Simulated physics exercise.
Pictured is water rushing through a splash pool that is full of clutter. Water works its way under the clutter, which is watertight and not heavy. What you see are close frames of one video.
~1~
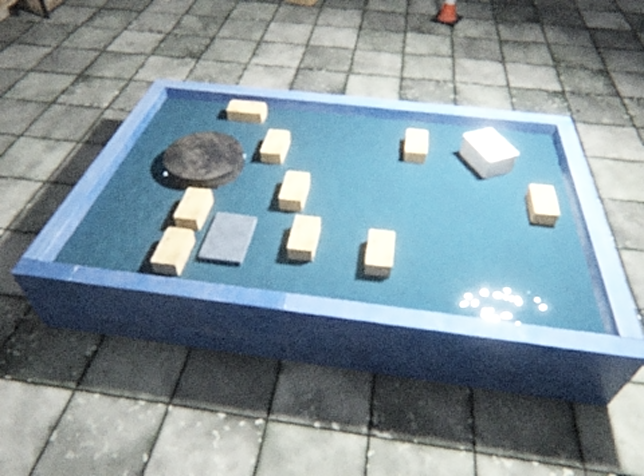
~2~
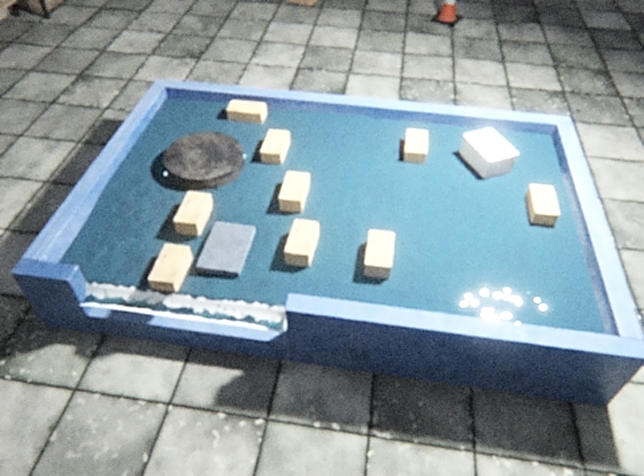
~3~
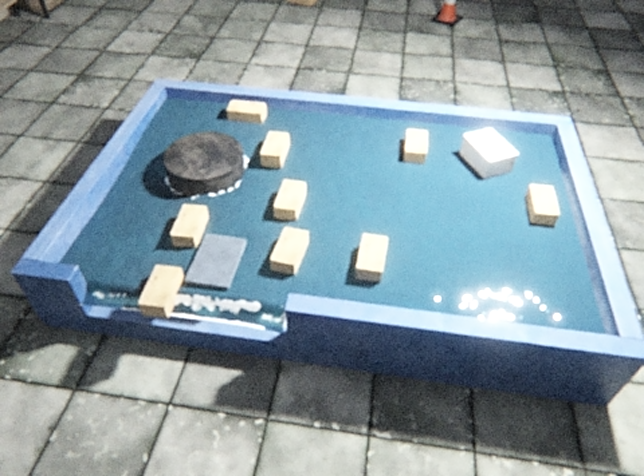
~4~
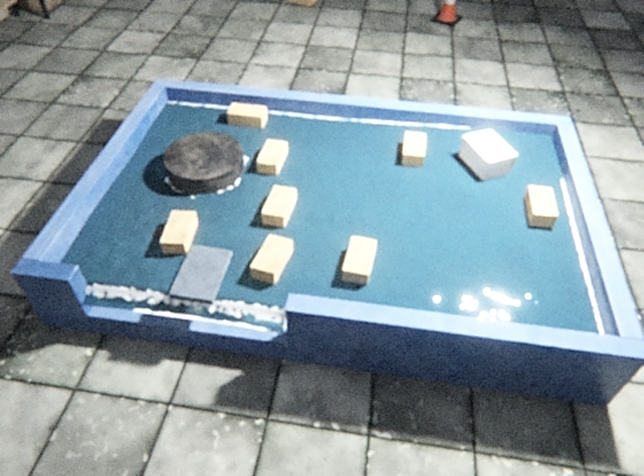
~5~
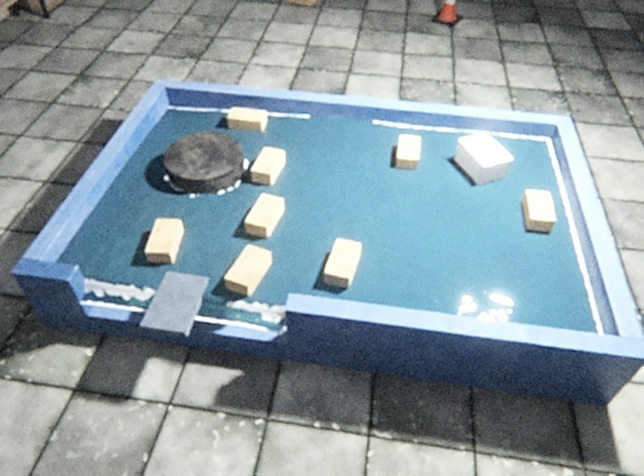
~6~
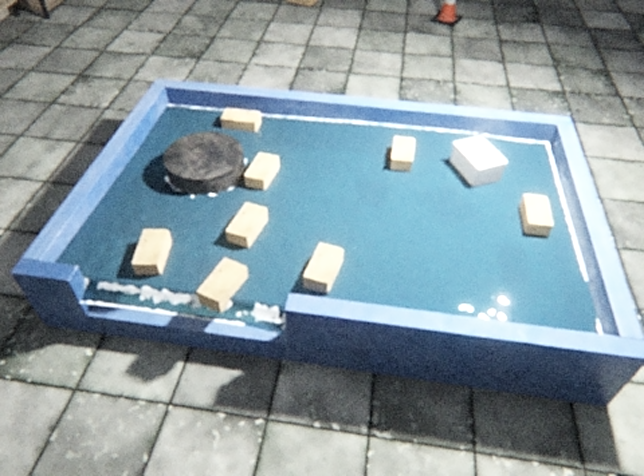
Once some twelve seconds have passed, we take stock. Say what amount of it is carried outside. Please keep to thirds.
Keeping to thirds, one to two thirds.
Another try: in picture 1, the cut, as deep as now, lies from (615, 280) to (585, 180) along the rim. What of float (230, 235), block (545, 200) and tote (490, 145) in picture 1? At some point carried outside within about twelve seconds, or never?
Okay, so: Never exits for the first, makes it outside for the second, makes it outside for the third.
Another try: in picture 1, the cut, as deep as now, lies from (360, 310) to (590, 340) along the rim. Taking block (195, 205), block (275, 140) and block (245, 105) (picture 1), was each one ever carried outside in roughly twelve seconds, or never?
First never leaves, second never leaves, third never leaves.
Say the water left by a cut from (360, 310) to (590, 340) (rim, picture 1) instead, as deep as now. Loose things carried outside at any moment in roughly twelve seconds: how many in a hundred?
Roughly 30 in a hundred.
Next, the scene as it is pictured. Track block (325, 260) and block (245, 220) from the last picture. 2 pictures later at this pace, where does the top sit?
Close to (283, 272) and (218, 236).
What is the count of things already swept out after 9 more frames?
I get 6.
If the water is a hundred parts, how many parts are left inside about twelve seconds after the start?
My answer is close to 58 percent.
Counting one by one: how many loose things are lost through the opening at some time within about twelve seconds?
The total is 6.
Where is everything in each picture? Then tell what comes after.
In the first picture, a block at (304, 233) floats; a block at (294, 186) floats; 0 of 11 have shifted.
In the second picture, a block at (302, 237), afloat; a block at (294, 186), afloat; 2 of 11 have shifted.
In the third picture, a block at (290, 245) floats, close to its start; a block at (290, 194) floats, close to its start; 6 of 11 have shifted.
In the fourth picture, a block at (272, 253), afloat, close to its start; a block at (279, 201) floats, close to its start; 7 of 11 have shifted.
In the fifth picture, a block at (248, 265), afloat, a stride from its start; a block at (265, 210), afloat, close to its start; 8 of 11 have shifted.
In the sixth picture, a block at (222, 279) floats, a stride from its start; a block at (247, 219) floats, a stride from its start; 11 of 11 have shifted.
A moment on, 3 of 11 are out; 8 afloat.
Next, 6 of 11 are out; 5 afloat.
Later, 6 of 11 are out; 5 afloat.
In the end, 6 of 11 are out; 5 afloat.
